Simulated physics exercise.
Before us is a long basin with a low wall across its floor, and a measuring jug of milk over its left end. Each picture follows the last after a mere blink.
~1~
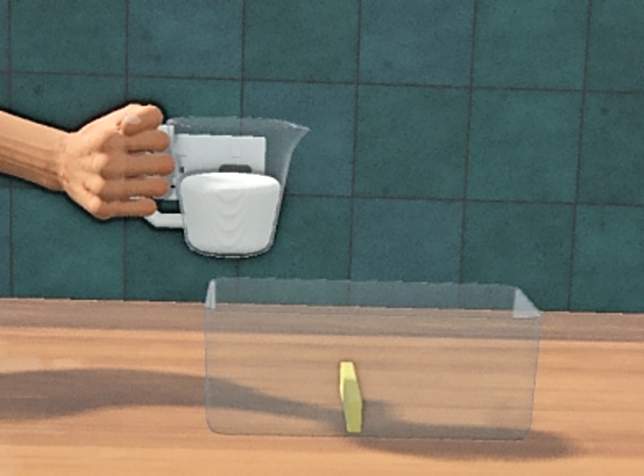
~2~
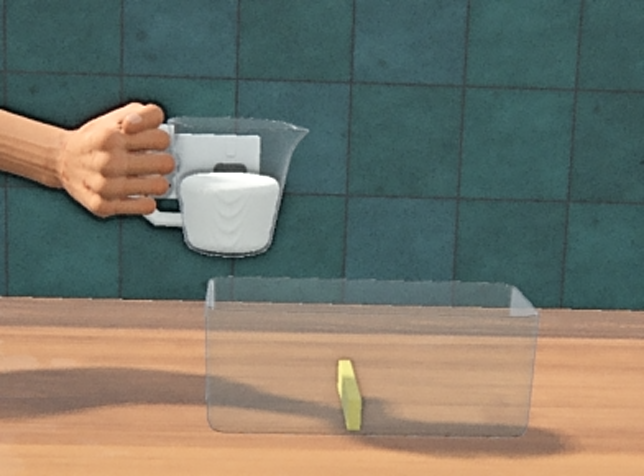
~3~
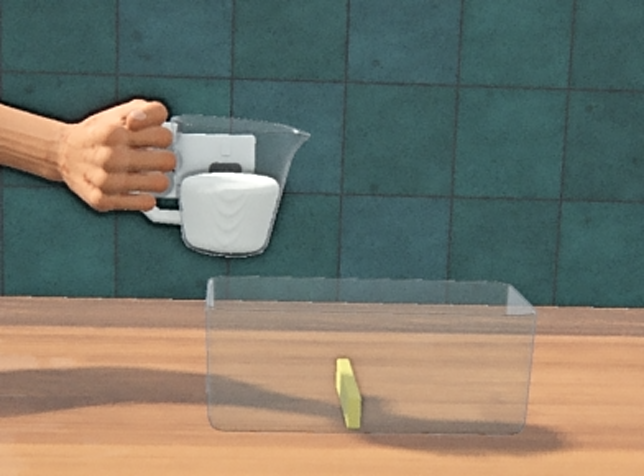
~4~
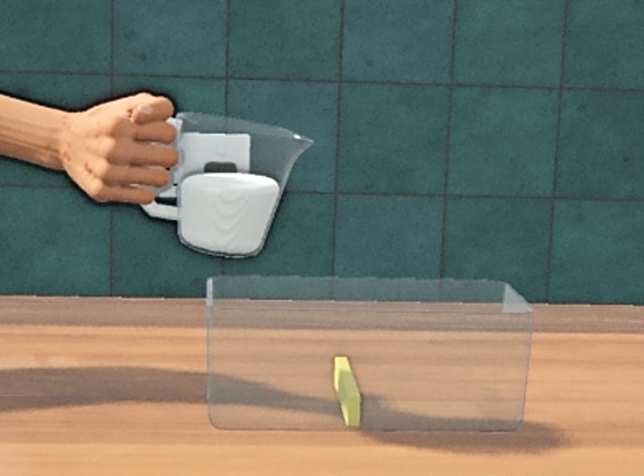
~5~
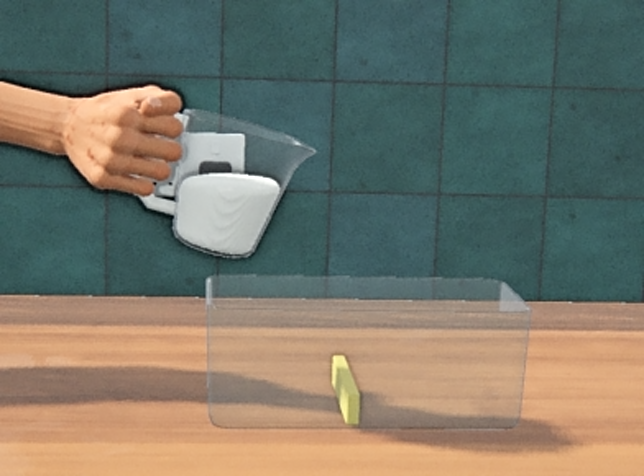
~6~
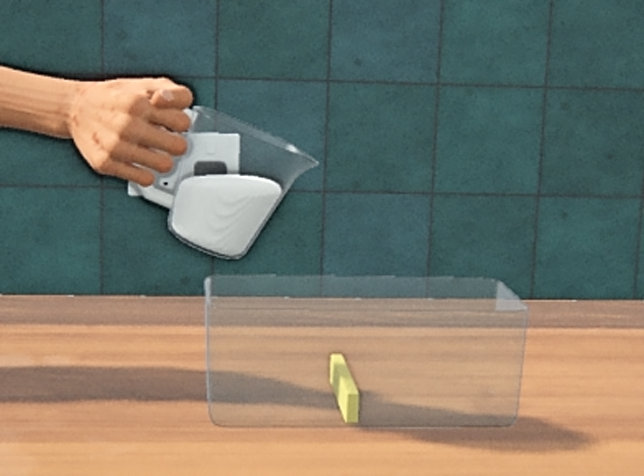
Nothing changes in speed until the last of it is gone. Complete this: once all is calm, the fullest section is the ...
The fullest section is the right one.
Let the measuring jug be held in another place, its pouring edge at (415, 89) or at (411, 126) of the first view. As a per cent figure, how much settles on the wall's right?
It comes to 90 % the first time and 95 % the second.
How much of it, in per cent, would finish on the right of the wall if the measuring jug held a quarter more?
Roughly 70 percent.
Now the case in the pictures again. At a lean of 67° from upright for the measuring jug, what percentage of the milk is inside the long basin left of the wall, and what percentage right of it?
Left 0, right 0.
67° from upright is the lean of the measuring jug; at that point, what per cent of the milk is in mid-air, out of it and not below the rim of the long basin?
That comes to near 10 percent.
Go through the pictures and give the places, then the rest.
In the first frame, it leans 0°; its right rim is at (309, 128); the milk meets the walls at (181, 179) and (280, 182); the long basin's rim runs from (209, 295) to (529, 304); the wall's top is at (351, 383).
In the second frame, it leans 1°; its right rim is at (309, 129); the milk meets the walls at (181, 179) and (280, 182).
In the third frame, it leans 4°; its right rim is at (310, 134); the milk meets the walls at (181, 180) and (280, 182).
In the fourth frame, it leans 8°; its right rim is at (313, 140); the milk meets the walls at (182, 180) and (280, 183).
In the fifth frame, it leans 14°; its right rim is at (316, 150); the milk meets the walls at (181, 182) and (280, 183).
In the sixth frame, it leans 22°; its right rim is at (319, 162); the milk meets the walls at (180, 183) and (282, 185).
A moment on, the tilt is 67° and 89 per cent is still to pour, 2 is left of the wall and 0 right of it.
Next, the tilt is 93° and 27 per cent is still to pour, 14 is left of the wall and 49 right of it.
Then the tilt is 99° and 1 per cent is still to pour, 35 is left of the wall and 64 right of it.
Later the tilt is 99° and 0 per cent is still to pour, 35 is left of the wall and 64 right of it.
At rest 35 per cent lies left of the wall, 64 right of it and 0 outside.
